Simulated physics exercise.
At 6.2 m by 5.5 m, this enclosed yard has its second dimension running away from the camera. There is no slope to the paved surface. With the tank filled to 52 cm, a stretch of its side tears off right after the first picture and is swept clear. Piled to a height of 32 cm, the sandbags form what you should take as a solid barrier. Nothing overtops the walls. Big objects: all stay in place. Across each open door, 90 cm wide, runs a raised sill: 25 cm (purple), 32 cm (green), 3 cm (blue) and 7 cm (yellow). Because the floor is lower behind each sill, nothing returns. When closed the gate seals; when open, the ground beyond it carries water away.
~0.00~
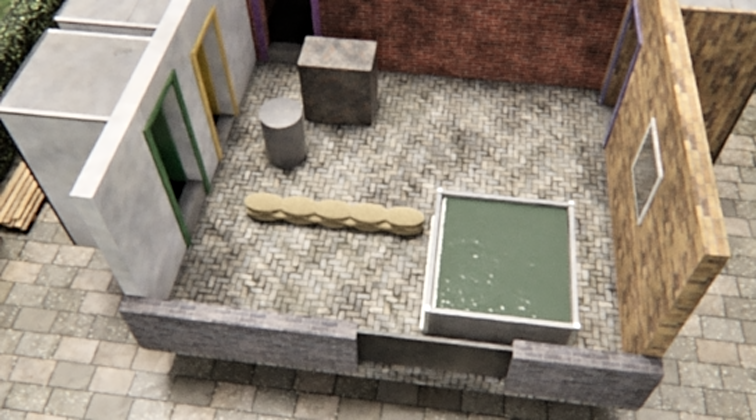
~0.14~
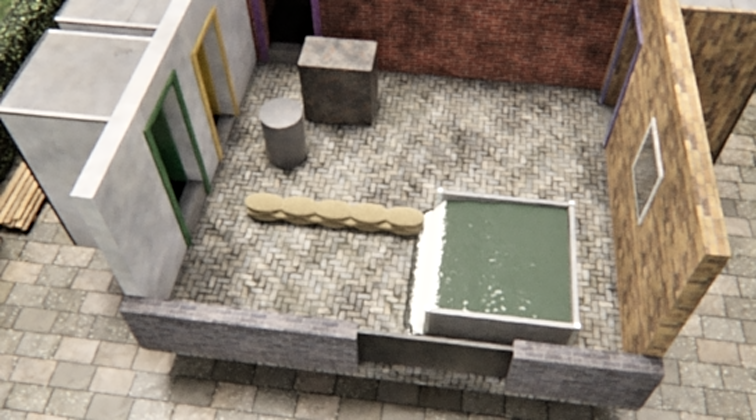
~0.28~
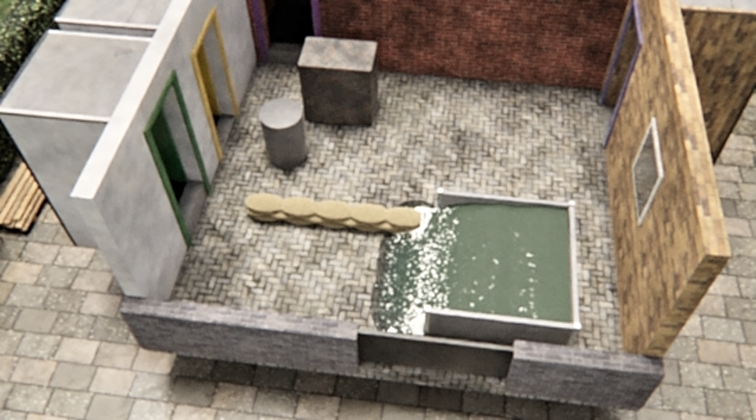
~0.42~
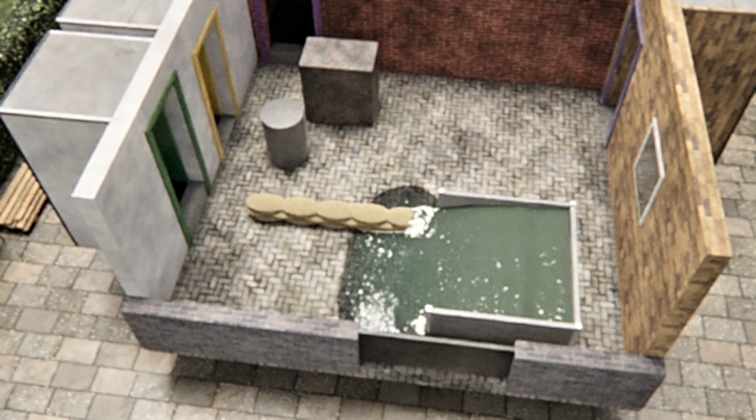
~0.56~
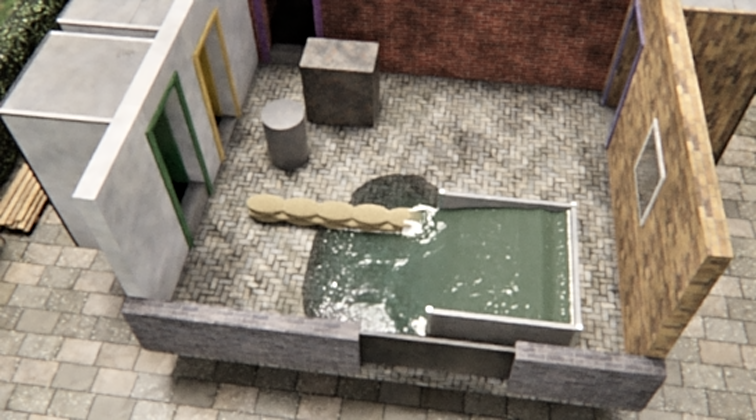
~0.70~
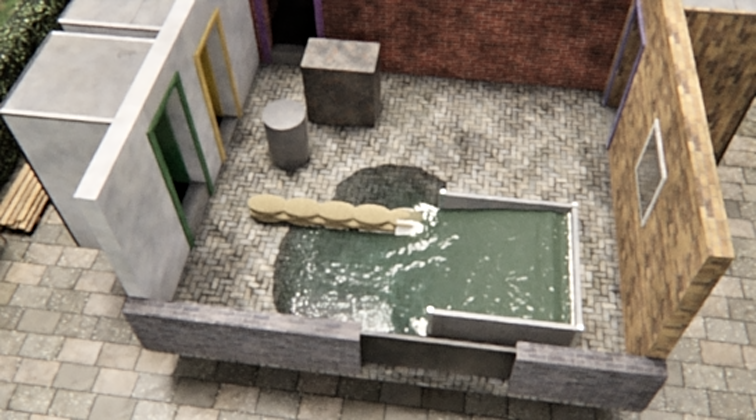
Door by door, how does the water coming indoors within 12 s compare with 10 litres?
In order: At the purple door the inflow will be within bounds, at the green door the inflow will be within bounds, at the blue door the inflow will be out of bounds, at the yellow door the inflow will be within bounds.
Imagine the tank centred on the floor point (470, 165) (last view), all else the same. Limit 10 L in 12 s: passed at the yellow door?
Then, at yellow, it's too much.
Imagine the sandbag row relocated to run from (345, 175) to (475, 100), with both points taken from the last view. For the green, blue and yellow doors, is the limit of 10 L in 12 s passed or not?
In that case green gets no more than allowed, blue gets more than allowed, yellow gets more than allowed.
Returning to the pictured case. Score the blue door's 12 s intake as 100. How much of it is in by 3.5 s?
By that time, around 0 per cent.
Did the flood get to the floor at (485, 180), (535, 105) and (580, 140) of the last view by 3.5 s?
Untouched, untouched, untouched.
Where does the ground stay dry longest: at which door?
Answer: The blue door.
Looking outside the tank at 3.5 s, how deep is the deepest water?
Around 29 centimetres.
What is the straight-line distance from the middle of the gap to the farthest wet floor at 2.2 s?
That works out near 4.2 m.
After 1.4 s water covers 35 % of the floor and is deepest (33 cm) near (430, 235); purple door not reached, green door 16 cm at the sill, 0 L in, blue door not reached, yellow door not reached.
After 2.2 s water covers 45 % of the floor and is deepest (40 cm) near (172, 303); purple door not reached, green door 22 cm at the sill, 0 L in, blue door not reached, yellow door 2 cm at the sill, 0 L in.
After 3.5 s water covers 45 % of the floor and is deepest (29 cm) near (272, 228); purple door not reached, green door 19 cm at the sill, 0 L in, blue door not reached, yellow door 6 cm at the sill, 0 L in.
After 7.0 s water covers 80 % of the floor and is deepest (18 cm) near (628, 382); purple door 11 cm at the sill, 1 L in, green door 9 cm at the sill, 0 L in, blue door not reached, yellow door 6 cm at the sill, 3 L in.
After 12.0 s water covers 95 % of the floor and is deepest (9 cm) near (376, 339); purple door 6 cm at the sill, 1 L in, green door 5 cm at the sill, 0 L in, blue door 6 cm at the sill, 60 L in, yellow door 6 cm at the sill, 4 L in.
